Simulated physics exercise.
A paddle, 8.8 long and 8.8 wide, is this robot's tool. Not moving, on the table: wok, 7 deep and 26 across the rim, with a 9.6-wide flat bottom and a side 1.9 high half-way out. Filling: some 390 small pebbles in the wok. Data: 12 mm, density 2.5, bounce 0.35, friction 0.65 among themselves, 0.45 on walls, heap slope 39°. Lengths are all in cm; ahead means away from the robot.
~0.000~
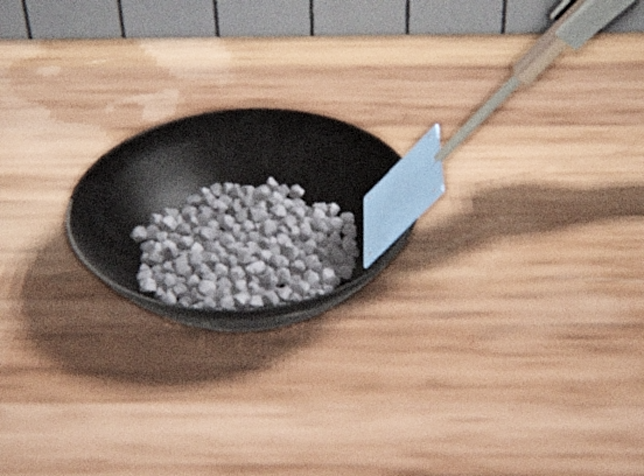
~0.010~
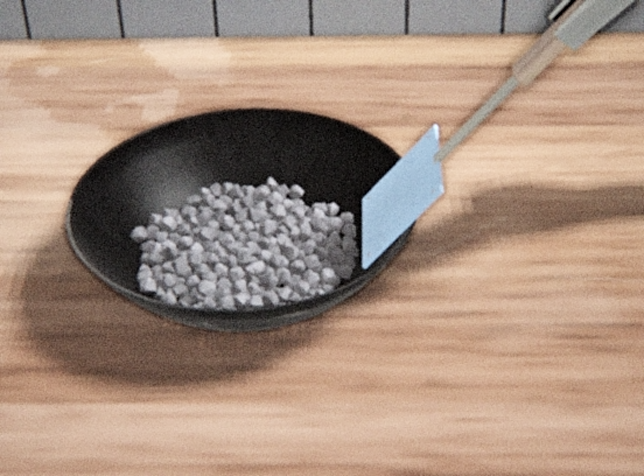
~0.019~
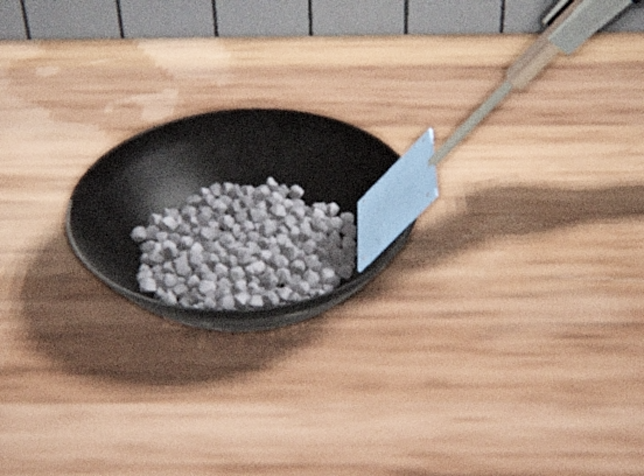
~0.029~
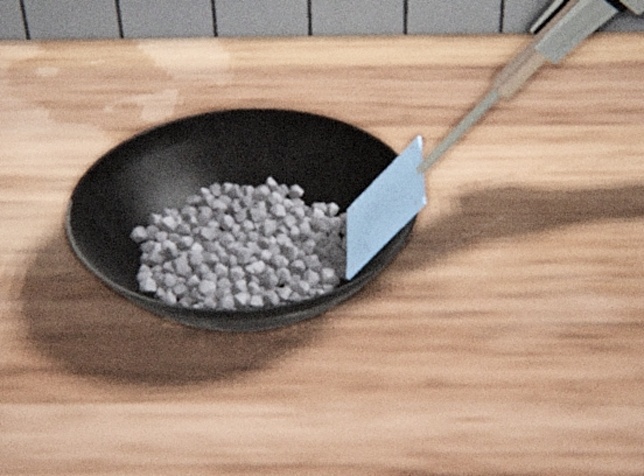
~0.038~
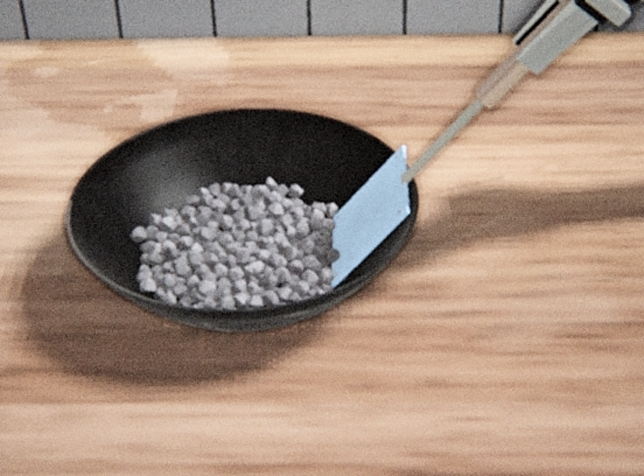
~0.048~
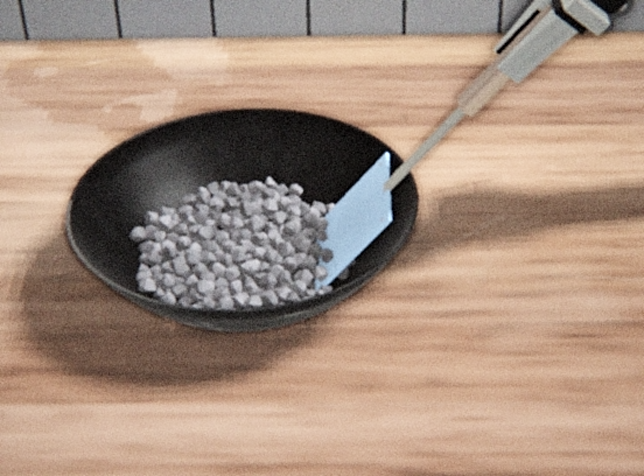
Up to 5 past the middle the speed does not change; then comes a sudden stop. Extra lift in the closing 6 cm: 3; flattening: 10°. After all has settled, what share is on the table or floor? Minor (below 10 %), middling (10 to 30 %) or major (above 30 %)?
Middling.
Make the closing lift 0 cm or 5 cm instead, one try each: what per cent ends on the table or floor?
10 and 25 %.
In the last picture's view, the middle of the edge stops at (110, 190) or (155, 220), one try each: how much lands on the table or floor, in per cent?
Close to 60 and close to 45 per cent, respectively.
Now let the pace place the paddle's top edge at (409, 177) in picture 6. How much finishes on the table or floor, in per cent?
My guess is around 5 percent.
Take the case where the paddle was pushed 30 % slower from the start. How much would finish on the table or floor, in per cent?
Estimated result: Some 10 %.
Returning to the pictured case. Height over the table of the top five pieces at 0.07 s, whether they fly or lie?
Estimated height above table: Approx. 5 cm.
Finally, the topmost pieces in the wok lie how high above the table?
About 8.0 cm above the table.
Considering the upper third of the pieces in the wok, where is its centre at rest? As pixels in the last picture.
The middle lies somewhere around (130, 227).
After 0.07 s, sloping 51°, highest piece 6 above the table; 394 in the wok.
After 0.10 s, sloping 48°, highest piece 8 above the table; 394 in the wok.
After 0.31 s, sloping 41°, highest piece 22 above the table; 320 in the wok, 21 on the table or floor, 53 on the blade or in flight.
After 1.36 s, sloping 41°, highest piece 8 above the table; 317 in the wok, 77 on the table or floor.
In the end, 317 in the wok, 77 on the table or floor. That is 20 % on the table or floor.
